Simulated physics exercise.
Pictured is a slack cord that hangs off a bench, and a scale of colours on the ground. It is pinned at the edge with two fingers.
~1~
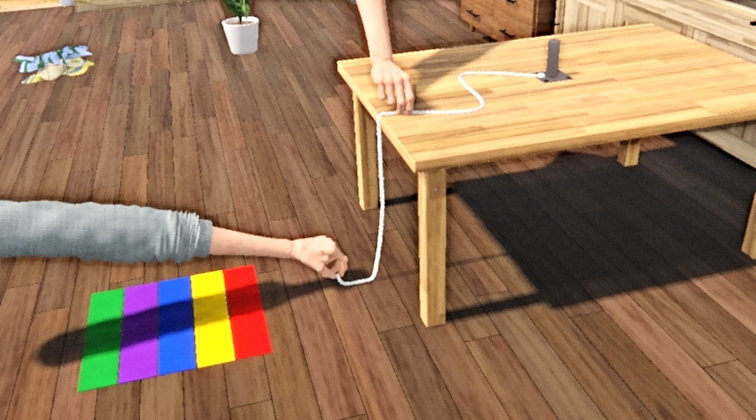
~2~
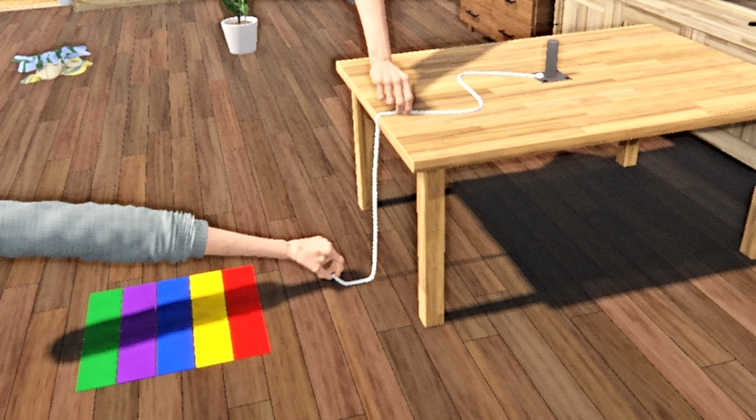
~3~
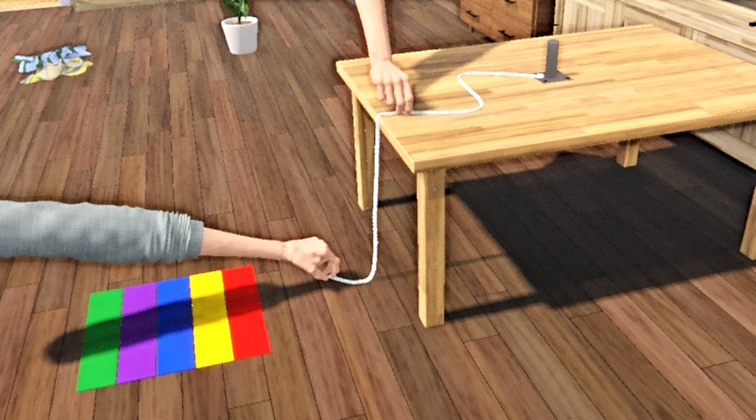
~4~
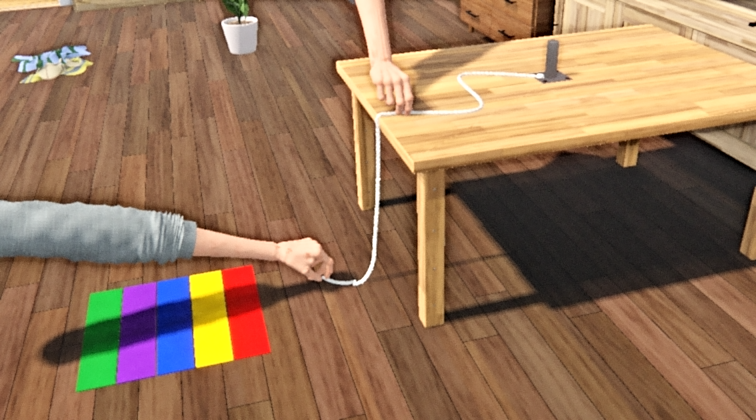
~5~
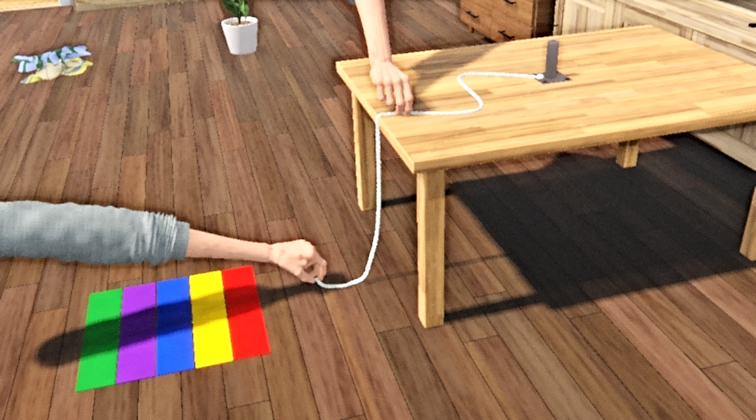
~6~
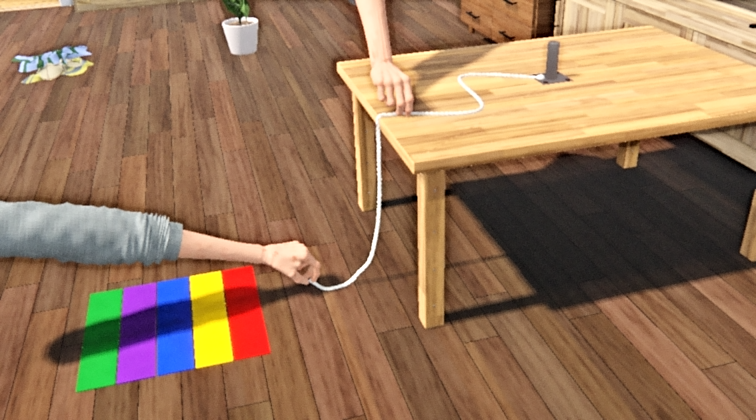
A hand in a gray sleeve at lower left slowly draws the end of a slack white cord a short way left, and the hanging part bends into a rounder curve. Seen from slightly above in a wood-floored room, another hand's fingers pin the cord at the edge of a light wooden table. Green, purple, blue, yellow and red stripes lie beneath the sleeved arm, and the camera stays still.
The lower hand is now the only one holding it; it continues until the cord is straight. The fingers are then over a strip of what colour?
A green strip.
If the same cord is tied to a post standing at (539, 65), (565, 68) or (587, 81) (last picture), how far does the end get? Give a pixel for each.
Places per try: (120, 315); (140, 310); (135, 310).
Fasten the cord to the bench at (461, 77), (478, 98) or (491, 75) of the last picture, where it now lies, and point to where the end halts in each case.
Pixel spots, one per try: About (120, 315), (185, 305), (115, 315).
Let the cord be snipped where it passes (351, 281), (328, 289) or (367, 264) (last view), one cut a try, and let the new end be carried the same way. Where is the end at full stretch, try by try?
So, going through them: (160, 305) first, (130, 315) next, (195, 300) last.
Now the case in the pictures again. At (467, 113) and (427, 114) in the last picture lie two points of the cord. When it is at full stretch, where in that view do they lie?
Around (362, 120); the other one around (331, 145).
Soon after, end near (166, 306); over blue.
After that, end near (122, 314); over purple.
At the stop, end near (96, 319); over green. The green one.
